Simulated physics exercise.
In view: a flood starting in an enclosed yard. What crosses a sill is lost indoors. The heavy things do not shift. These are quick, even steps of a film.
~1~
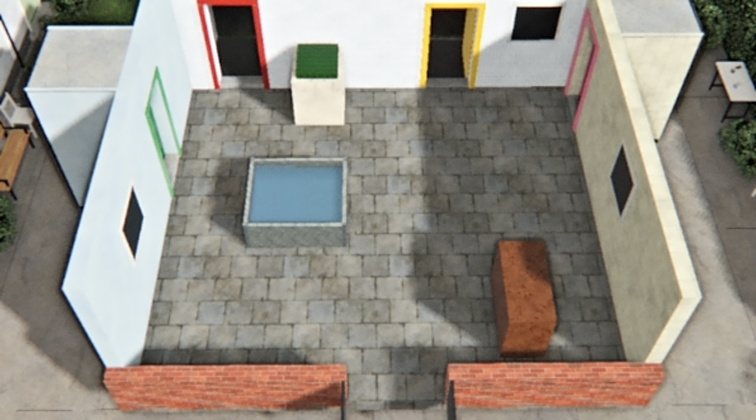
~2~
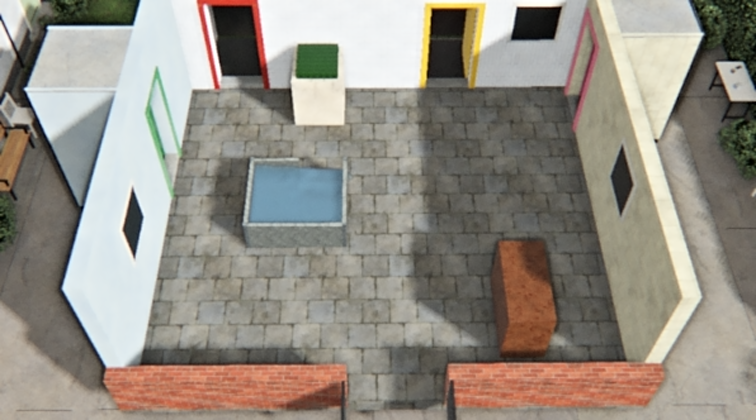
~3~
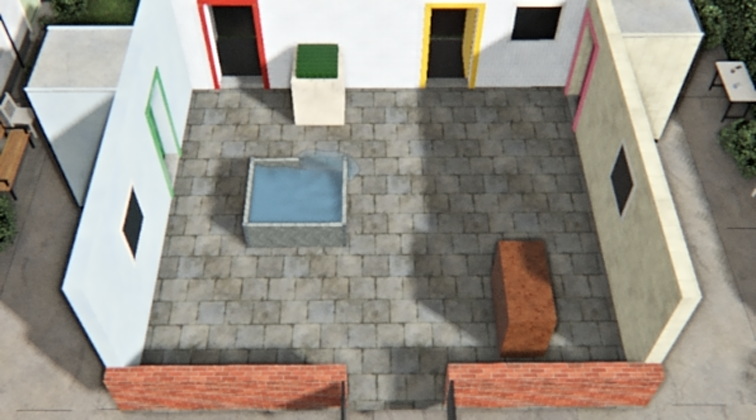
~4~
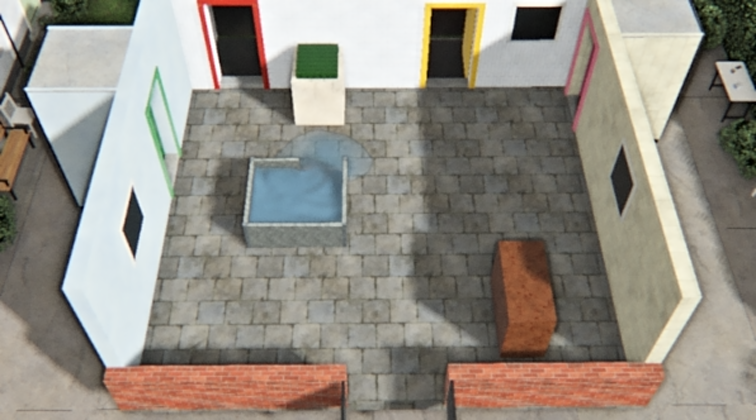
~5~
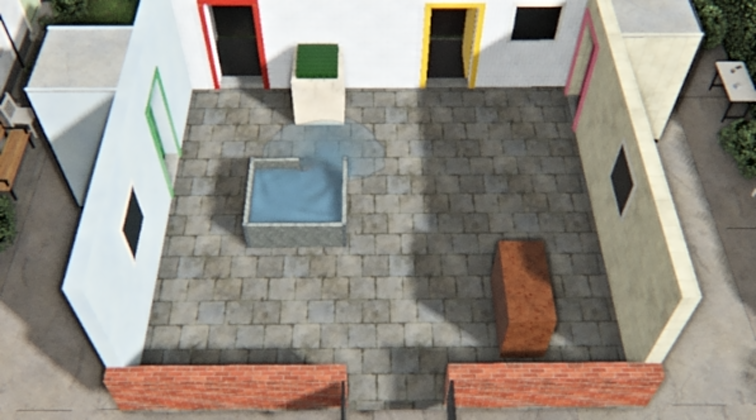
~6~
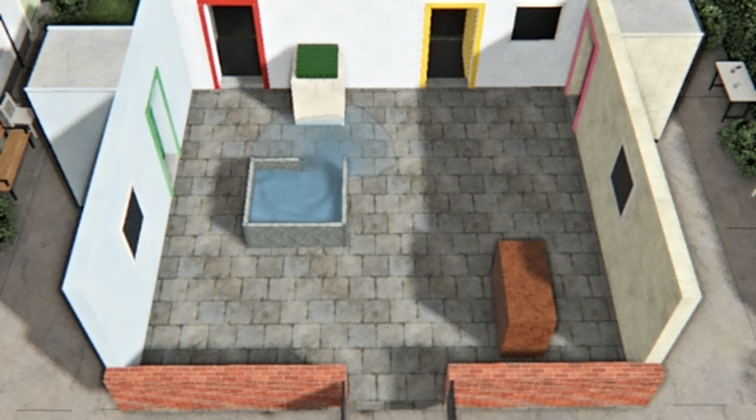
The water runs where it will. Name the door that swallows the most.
Most goes in at the pink door.
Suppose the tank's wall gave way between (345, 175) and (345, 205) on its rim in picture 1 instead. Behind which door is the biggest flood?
That is the door marked pink.
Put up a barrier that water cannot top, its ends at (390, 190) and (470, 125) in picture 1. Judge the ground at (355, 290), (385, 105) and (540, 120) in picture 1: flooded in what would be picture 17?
One after the other: Dry, wet, not flooded.
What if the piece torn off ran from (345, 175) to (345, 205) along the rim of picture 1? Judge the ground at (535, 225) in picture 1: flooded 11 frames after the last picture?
Answer: Wet.
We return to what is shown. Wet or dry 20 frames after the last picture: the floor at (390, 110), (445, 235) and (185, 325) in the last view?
In turn: Awash, not flooded, free of water.
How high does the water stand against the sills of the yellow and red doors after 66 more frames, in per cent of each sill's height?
Near 100 and 40 in a hundred.
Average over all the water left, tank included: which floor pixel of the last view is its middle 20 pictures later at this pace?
Close to (325, 156).
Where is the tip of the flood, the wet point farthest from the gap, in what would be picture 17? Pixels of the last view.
I would point to (519, 92).
A moment on, water covers 10 % of the floor; green door not reached, yellow door not reached, pink door not reached, red door wet at the sill, nothing in.
Next, water covers 20 % of the floor; green door not reached, yellow door a trickle in, pink door not reached, red door wet at the sill, nothing in.
Then, water covers 25 % of the floor; green door wet at the sill, nothing in, yellow door some in, pink door a trickle in, red door wet at the sill, nothing in.
Later, water covers 45 % of the floor; green door wet at the sill, nothing in, yellow door some in, pink door a lot in, red door wet at the sill, nothing in.
In the end, water covers 65 % of the floor; green door wet at the sill, nothing in, yellow door some in, pink door a lot in, red door wet at the sill, nothing in; the pink door has let in the most.
